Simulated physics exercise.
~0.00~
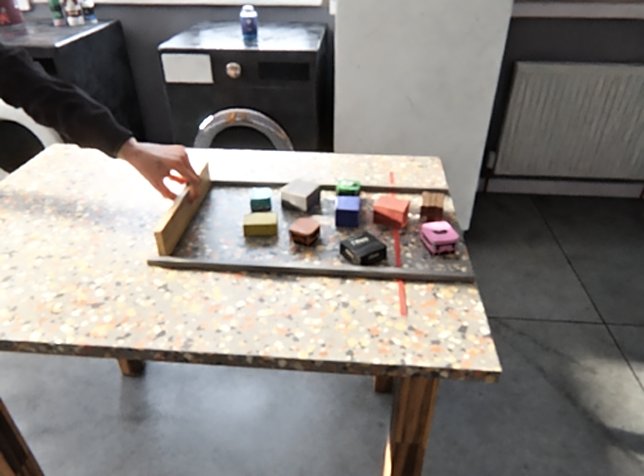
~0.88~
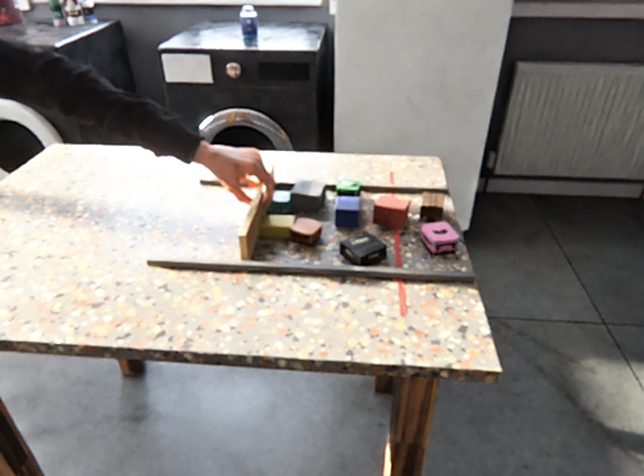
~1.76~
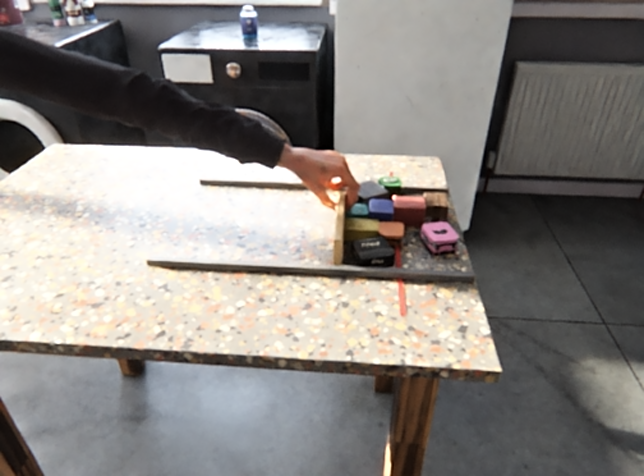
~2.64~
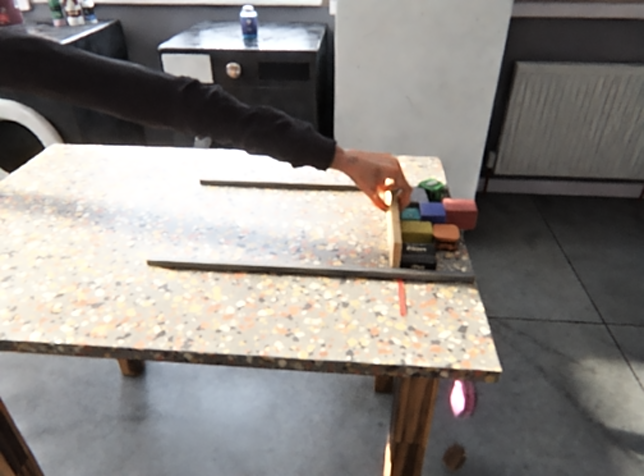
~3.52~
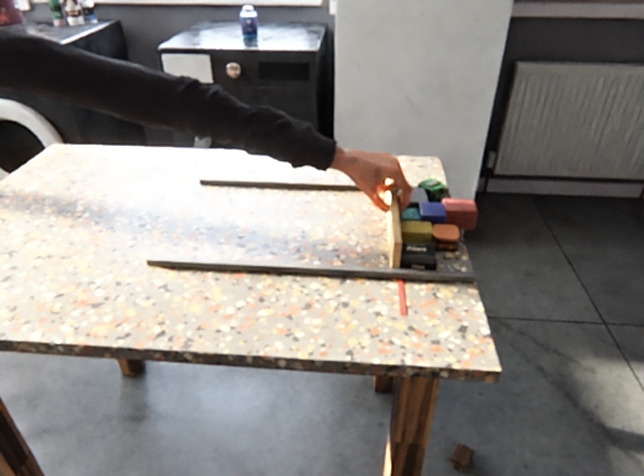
A hand slid an upright board rightward across a speckled table, bunching colourful little blocks and boxes together near the edge, until the pink case and a small brown box dropped to the floor while the rest stayed crowded against the stopped board.
